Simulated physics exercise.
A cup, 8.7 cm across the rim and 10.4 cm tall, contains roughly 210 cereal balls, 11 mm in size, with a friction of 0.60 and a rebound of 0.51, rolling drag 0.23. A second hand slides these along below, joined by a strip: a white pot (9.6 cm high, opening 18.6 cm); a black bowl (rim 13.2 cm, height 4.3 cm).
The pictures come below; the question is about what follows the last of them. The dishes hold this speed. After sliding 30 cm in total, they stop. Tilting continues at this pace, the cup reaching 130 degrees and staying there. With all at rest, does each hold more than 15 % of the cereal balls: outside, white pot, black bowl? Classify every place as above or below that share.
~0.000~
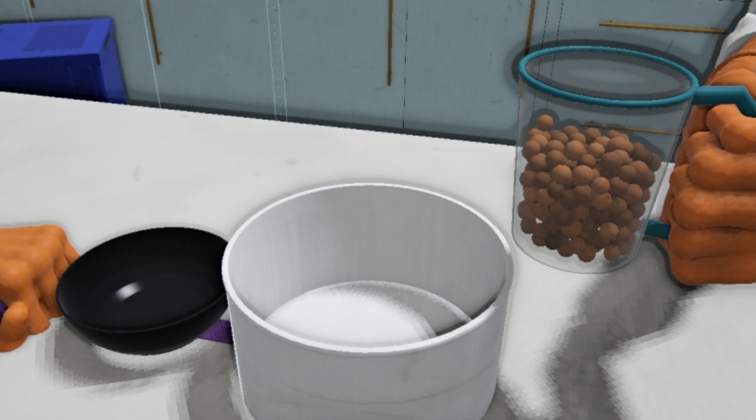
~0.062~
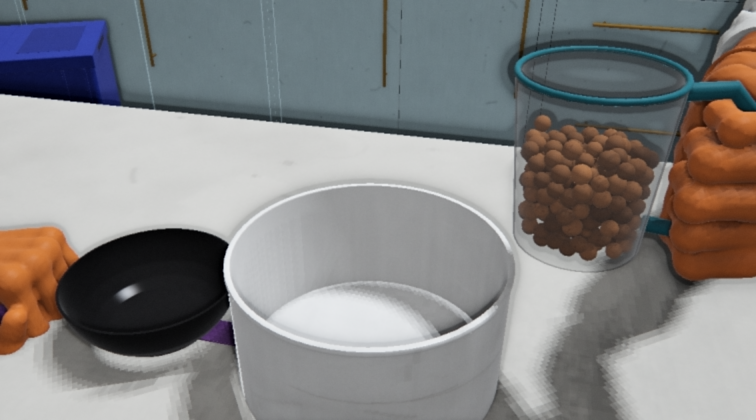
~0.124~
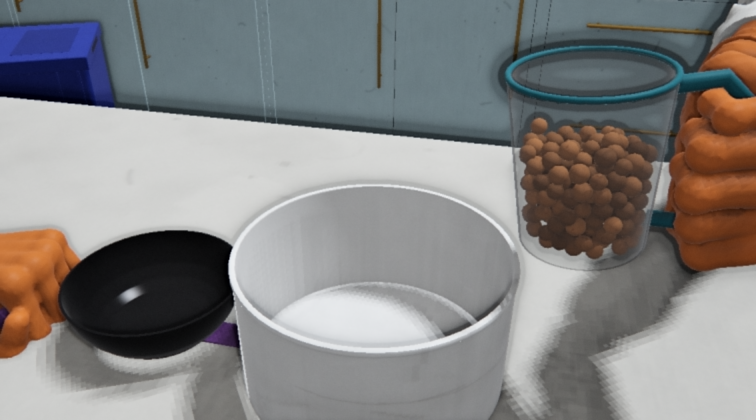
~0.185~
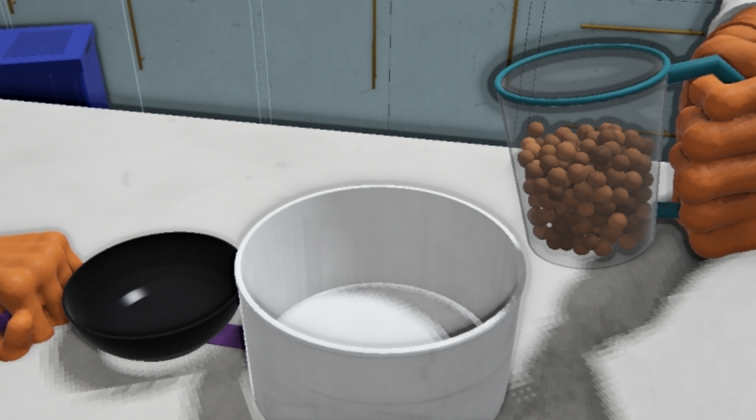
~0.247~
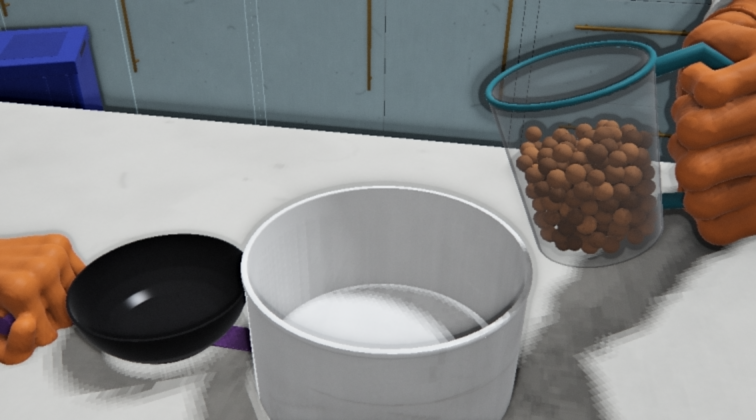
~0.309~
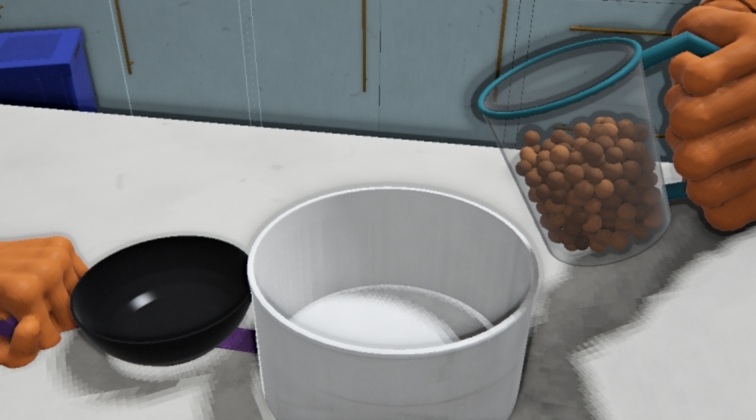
Result: Outside - below; white pot - above; black bowl - below.
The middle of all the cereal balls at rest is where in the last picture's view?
I'd point to somewhere close to (734, 396).
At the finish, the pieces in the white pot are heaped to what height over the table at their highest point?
Roughly 4.0 cm.
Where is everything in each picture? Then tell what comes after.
Cup at (594, 132); tilt 0 degrees; dishes slid 0.0 cm; lip at (522, 67); top of the load at (555, 138); white pot at (368, 251); black bowl at (151, 273), in the first frame.
Cup at (592, 131); tilt 2 degrees; dishes slid 0.1 cm; lip at (518, 69); top of the load at (533, 137), in the second frame.
Cup at (587, 130); tilt 6 degrees; dishes slid 0.5 cm; low side left; lip at (509, 75); top of the load at (617, 136), in the third frame.
Cup at (582, 130); tilt 13 degrees; dishes slid 0.9 cm; low side left; lip at (498, 83); top of the load at (563, 136), in the fourth frame.
Cup at (578, 130); tilt 19 degrees; dishes slid 1.4 cm; low side left; lip at (489, 93); top of the load at (627, 134), in the fifth frame.
Cup at (573, 130); tilt 25 degrees; dishes slid 1.8 cm; low side left; lip at (481, 103); top of the load at (582, 131); white pot at (393, 254); black bowl at (166, 283). It turns about 100 degrees a second, in the sixth frame.
Then, at 1.64 s, tilt 130 degrees; white pot 100 %; middle of all pieces on or above the table near (461, 352).
Then, at 2.75 s, tilt 130 degrees; white pot 100 %; middle of all pieces on or above the table near (573, 369).
After 3.77 s, tilt 130 degrees; white pot 100 %; middle of all pieces on or above the table near (680, 384).
Then, at 4.74 s, tilt 130 degrees; white pot 100 %; middle of all pieces on or above the table near (742, 393).
At rest (4.9 s), black bowl 0 %, cup 0 %, outside 0 %, white pot 100 %.
